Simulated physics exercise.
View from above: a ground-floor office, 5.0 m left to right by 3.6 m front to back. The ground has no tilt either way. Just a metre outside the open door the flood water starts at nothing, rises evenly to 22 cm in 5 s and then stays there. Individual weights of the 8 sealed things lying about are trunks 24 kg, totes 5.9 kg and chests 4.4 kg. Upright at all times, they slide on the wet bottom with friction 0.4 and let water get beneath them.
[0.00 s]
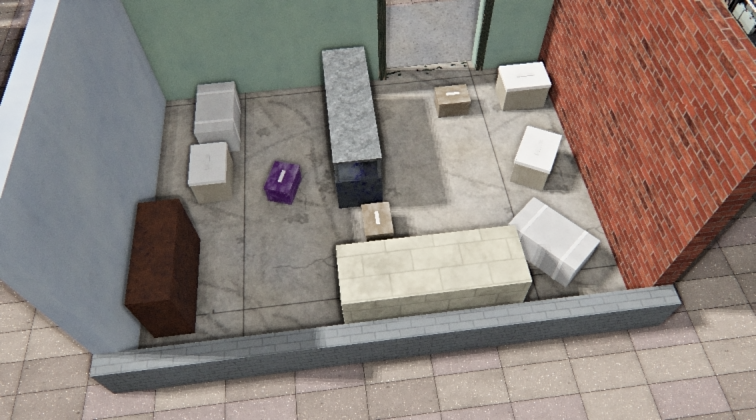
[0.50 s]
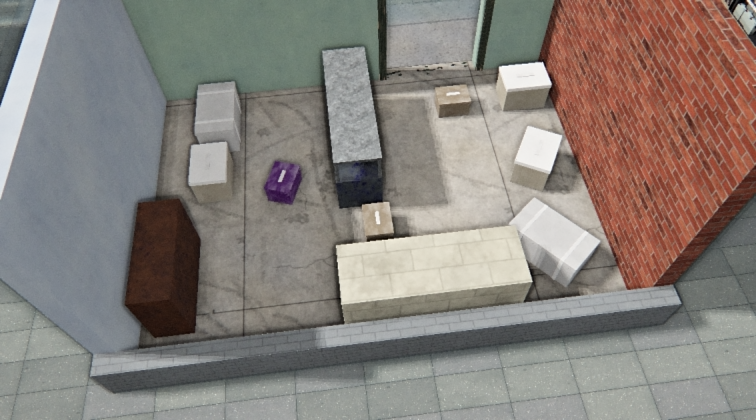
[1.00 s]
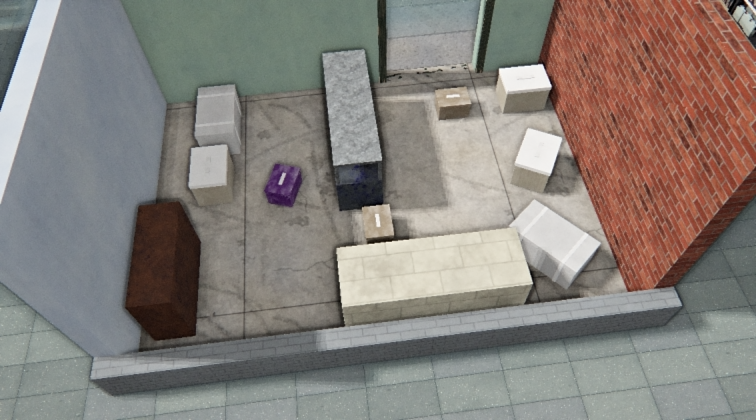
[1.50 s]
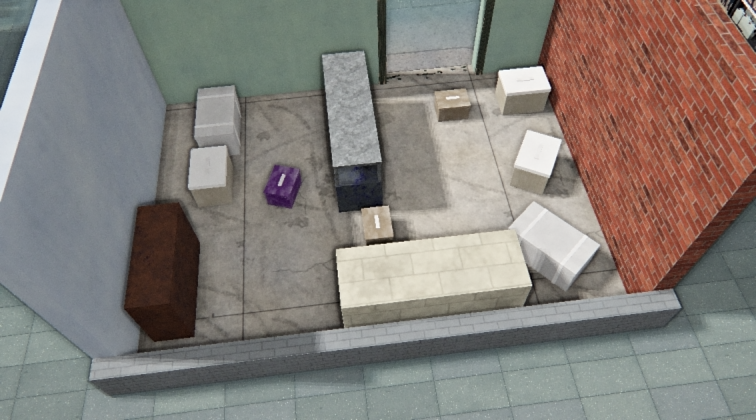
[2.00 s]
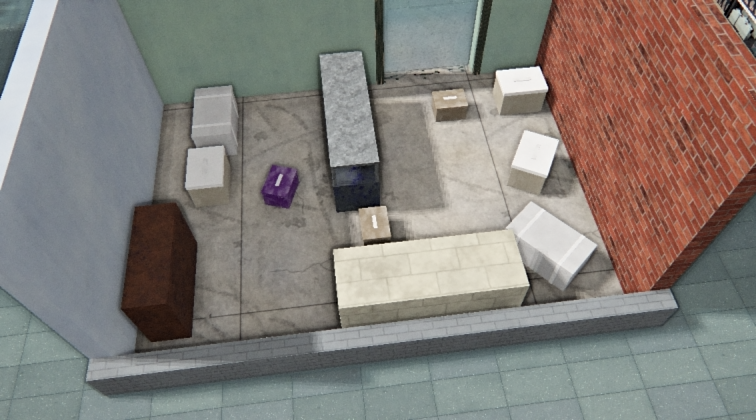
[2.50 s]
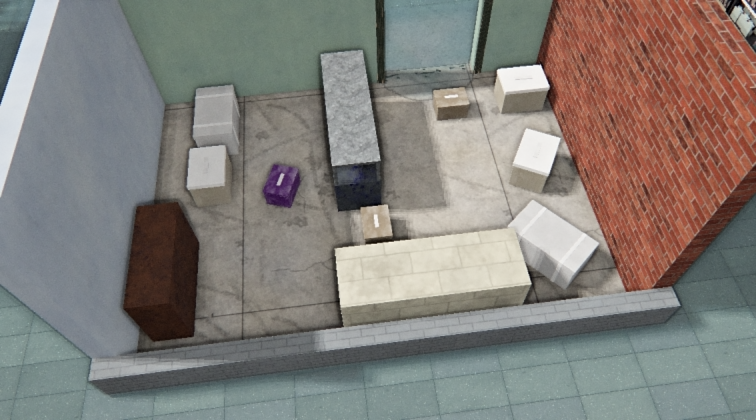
A ground-floor office with a grey wall, a green wall and a brick wall is seen from above, through its open top. A purple box sits left of a long dark grey block, with a rusty brown block, a long cream block, small tan boxes and several white boxes around it. Nothing indoors visibly shifts, while the paving outside turns from pinkish to blue-green and the view jogs very slightly.
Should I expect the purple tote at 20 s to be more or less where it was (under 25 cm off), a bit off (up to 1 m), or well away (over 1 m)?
A bit off.
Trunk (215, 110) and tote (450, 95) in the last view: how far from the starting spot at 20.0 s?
The first is 80 cm from its start, the second 200 cm.
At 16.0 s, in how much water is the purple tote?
7 cm, roughly.
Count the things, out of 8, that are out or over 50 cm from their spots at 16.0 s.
I get 6.
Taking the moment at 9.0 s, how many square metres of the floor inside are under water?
Roughly 13 m2.
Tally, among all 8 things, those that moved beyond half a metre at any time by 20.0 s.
Tally: 8.
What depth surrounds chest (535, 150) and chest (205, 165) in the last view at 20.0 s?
Roughly 16 and 14 cm.
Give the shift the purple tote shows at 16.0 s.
It has shifted about 60 cm.
After 4.0 s the purple tote is near (281, 180), 0.0 m from its start, aground; 0 afloat.
After 9.0 s the purple tote is near (281, 180), 0.0 m from its start, aground; 4 afloat.
After 16.0 s the purple tote is near (228, 164), 0.7 m from its start, afloat; 8 afloat.
After 20.0 s the purple tote is near (290, 210), 0.5 m from its start, afloat; 8 afloat.
